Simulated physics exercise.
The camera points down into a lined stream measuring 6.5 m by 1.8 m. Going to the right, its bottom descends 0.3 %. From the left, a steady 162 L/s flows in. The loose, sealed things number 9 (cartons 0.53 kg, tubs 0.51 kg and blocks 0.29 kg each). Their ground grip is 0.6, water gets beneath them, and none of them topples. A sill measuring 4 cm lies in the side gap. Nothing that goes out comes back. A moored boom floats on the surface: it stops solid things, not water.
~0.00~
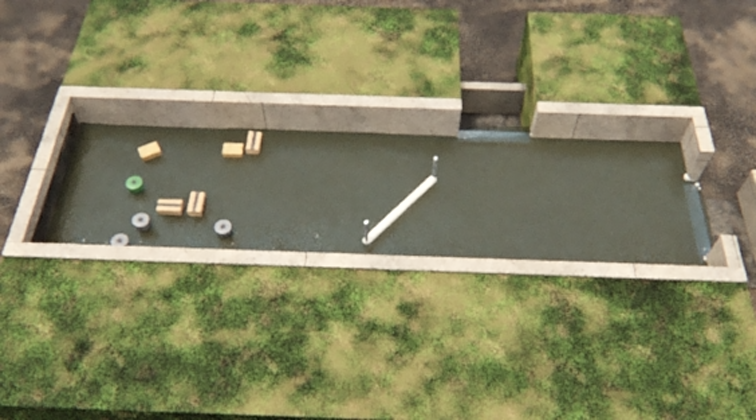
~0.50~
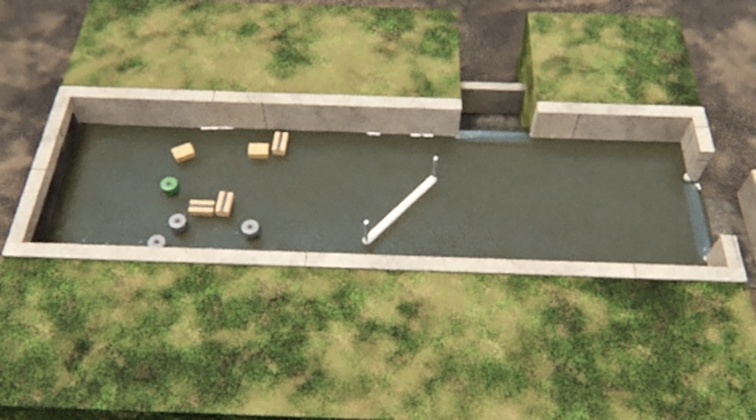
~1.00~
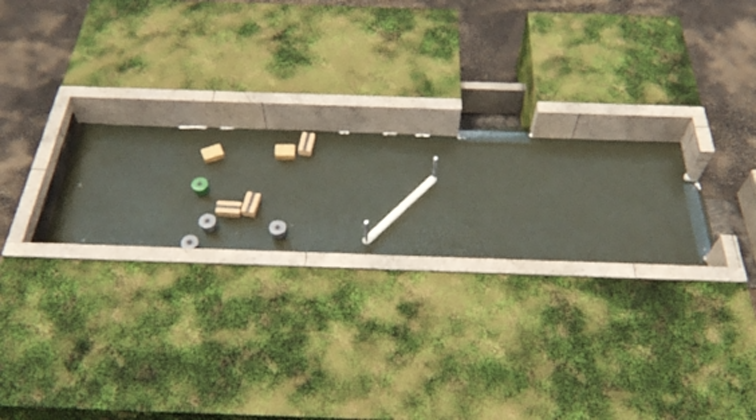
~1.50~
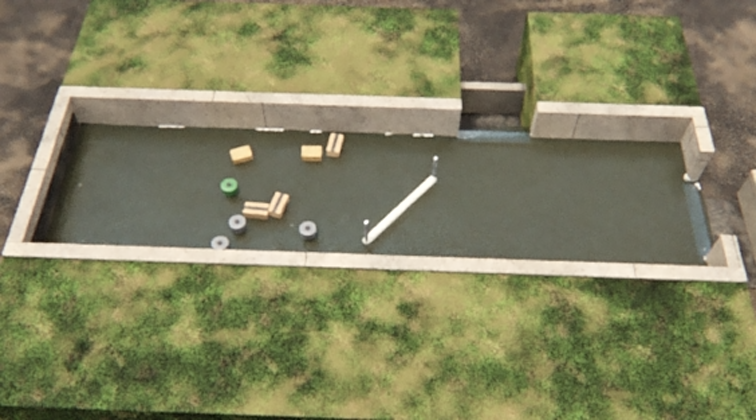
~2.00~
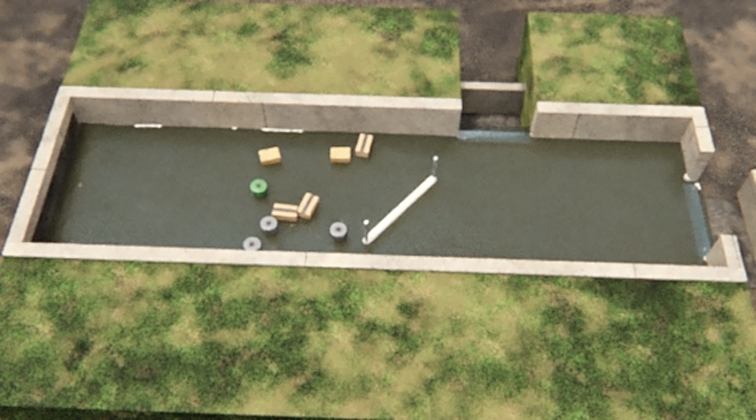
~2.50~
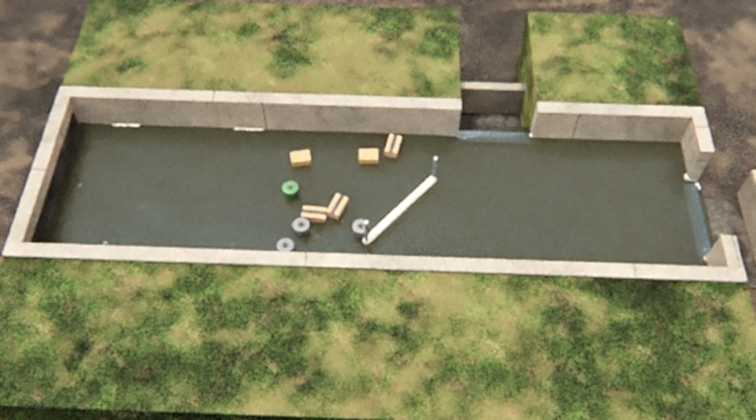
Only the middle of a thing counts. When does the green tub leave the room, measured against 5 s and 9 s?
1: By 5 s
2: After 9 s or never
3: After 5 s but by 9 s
The answer is 3.
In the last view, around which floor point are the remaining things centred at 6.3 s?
They're centred close to (454, 187).
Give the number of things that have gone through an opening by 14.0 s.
The answer is 9.
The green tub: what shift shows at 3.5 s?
By that time, close to 200 cm.
After 3.5 s the green tub is near (352, 189), 2.2 m from its start, afloat; 0 of 9 are out; 9 afloat.
After 6.3 s the green tub is near (446, 147), 3.2 m from its start, afloat; 2 of 9 are out; 7 afloat.
After 10.0 s the green tub has gone out (at 7.2 s); 8 of 9 are out; 1 afloat.
After 14.0 s the green tub has gone out (at 7.2 s); 9 of 9 are out; 0 afloat.
